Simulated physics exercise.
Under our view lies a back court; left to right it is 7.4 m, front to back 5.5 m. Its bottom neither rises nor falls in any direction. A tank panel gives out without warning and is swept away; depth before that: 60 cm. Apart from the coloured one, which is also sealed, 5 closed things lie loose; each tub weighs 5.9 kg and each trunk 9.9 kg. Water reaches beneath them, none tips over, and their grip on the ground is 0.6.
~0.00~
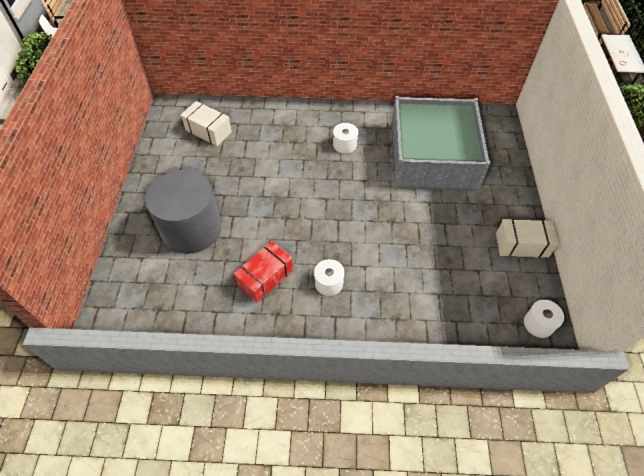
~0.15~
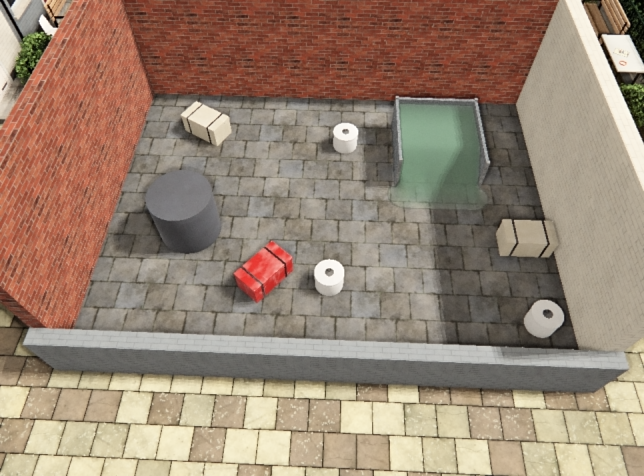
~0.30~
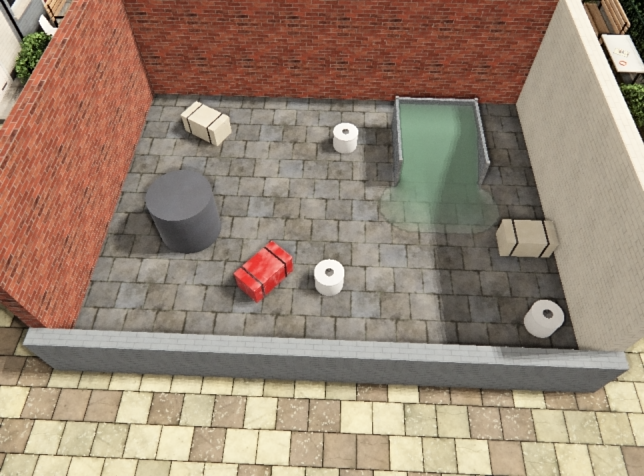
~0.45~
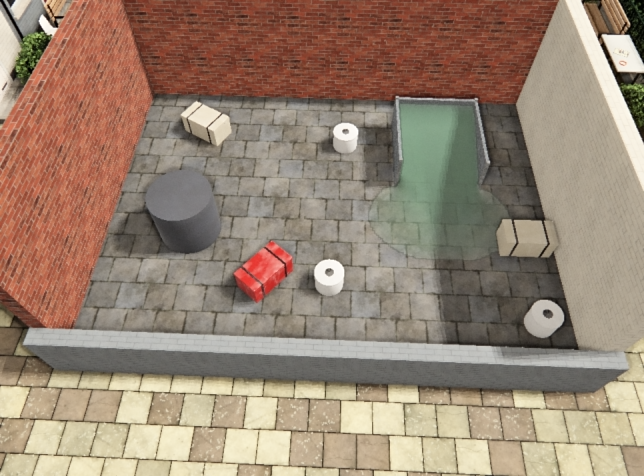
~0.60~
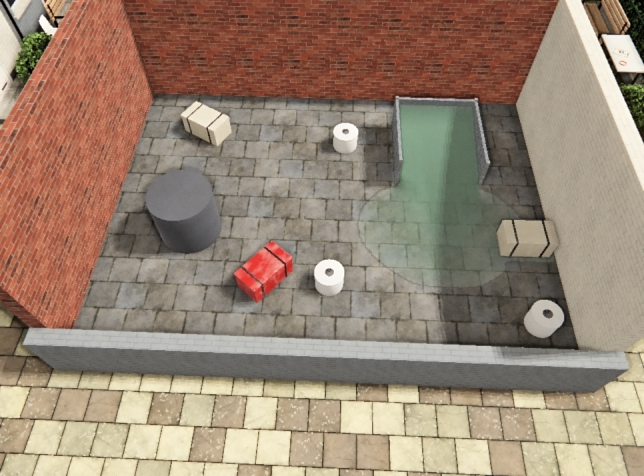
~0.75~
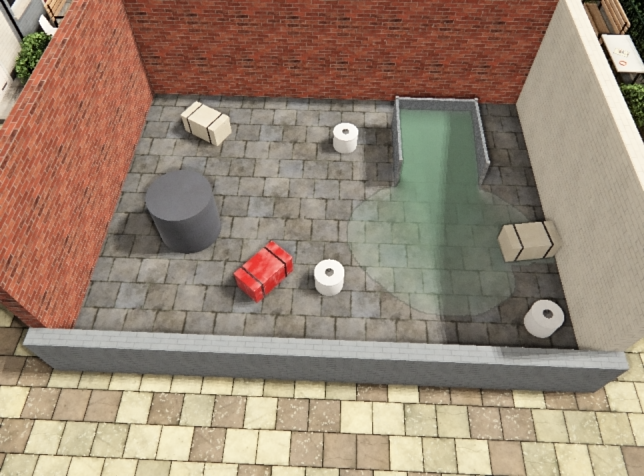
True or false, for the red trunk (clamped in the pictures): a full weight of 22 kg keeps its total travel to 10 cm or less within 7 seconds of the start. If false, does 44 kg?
False, but 44 kg does.
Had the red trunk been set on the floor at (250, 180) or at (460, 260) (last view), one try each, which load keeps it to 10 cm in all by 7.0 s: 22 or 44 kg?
In that order: The lighter suffices; both fail.
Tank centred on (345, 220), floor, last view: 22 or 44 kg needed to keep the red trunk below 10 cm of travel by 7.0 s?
For that case: Heavier one only.
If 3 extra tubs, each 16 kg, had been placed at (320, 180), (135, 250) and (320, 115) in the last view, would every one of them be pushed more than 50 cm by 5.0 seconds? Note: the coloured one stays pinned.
Within it, within it, within it.
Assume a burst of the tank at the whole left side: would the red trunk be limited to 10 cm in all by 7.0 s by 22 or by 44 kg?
Note: Low mass sufficient.
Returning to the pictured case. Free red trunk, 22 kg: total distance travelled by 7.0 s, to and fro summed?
It covers about 50 cm altogether.
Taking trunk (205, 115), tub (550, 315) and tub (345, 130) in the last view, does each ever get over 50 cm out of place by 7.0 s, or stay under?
First one not that far, second too far, third not that far.
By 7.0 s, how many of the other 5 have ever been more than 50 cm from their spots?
I get 3.
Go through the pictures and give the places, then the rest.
The first picture shows the red trunk at (263, 265) rests on the ground; water covers 2.1 m2; 0 of 6 have shifted.
The second picture shows the red trunk at (263, 265) rests on the ground; 2.9 m2 under water; 0 of 6 have shifted.
The third picture shows the red trunk at (263, 265) rests on the ground; 3.9 m2 under water; 0 of 6 have shifted.
The fourth picture shows the red trunk at (263, 265), on the bottom; 5.1 m2 under water; 0 of 6 have shifted.
The fifth picture shows the red trunk at (263, 265) rests on the ground; water covers 6.4 m2; 0 of 6 have shifted.
The sixth picture shows the red trunk at (263, 265) rests on the ground; water covers 8.0 m2; 1 of 6 have shifted.
After 1.4 s the red trunk would be 0 cm from its start with 22 kg and 0 cm from its start with 44 kg; 0 cm of water round it then.
After 3.1 s the red trunk would be 1 cm from its start with 22 kg and 0 cm from its start with 44 kg; 4 cm of water round it then.
After 4.9 s the red trunk would be 42 cm from its start with 22 kg and 0 cm from its start with 44 kg; 4 cm of water round it then.
After 7.0 s the red trunk would be 46 cm from its start with 22 kg and 0 cm from its start with 44 kg; 4 cm of water round it then.
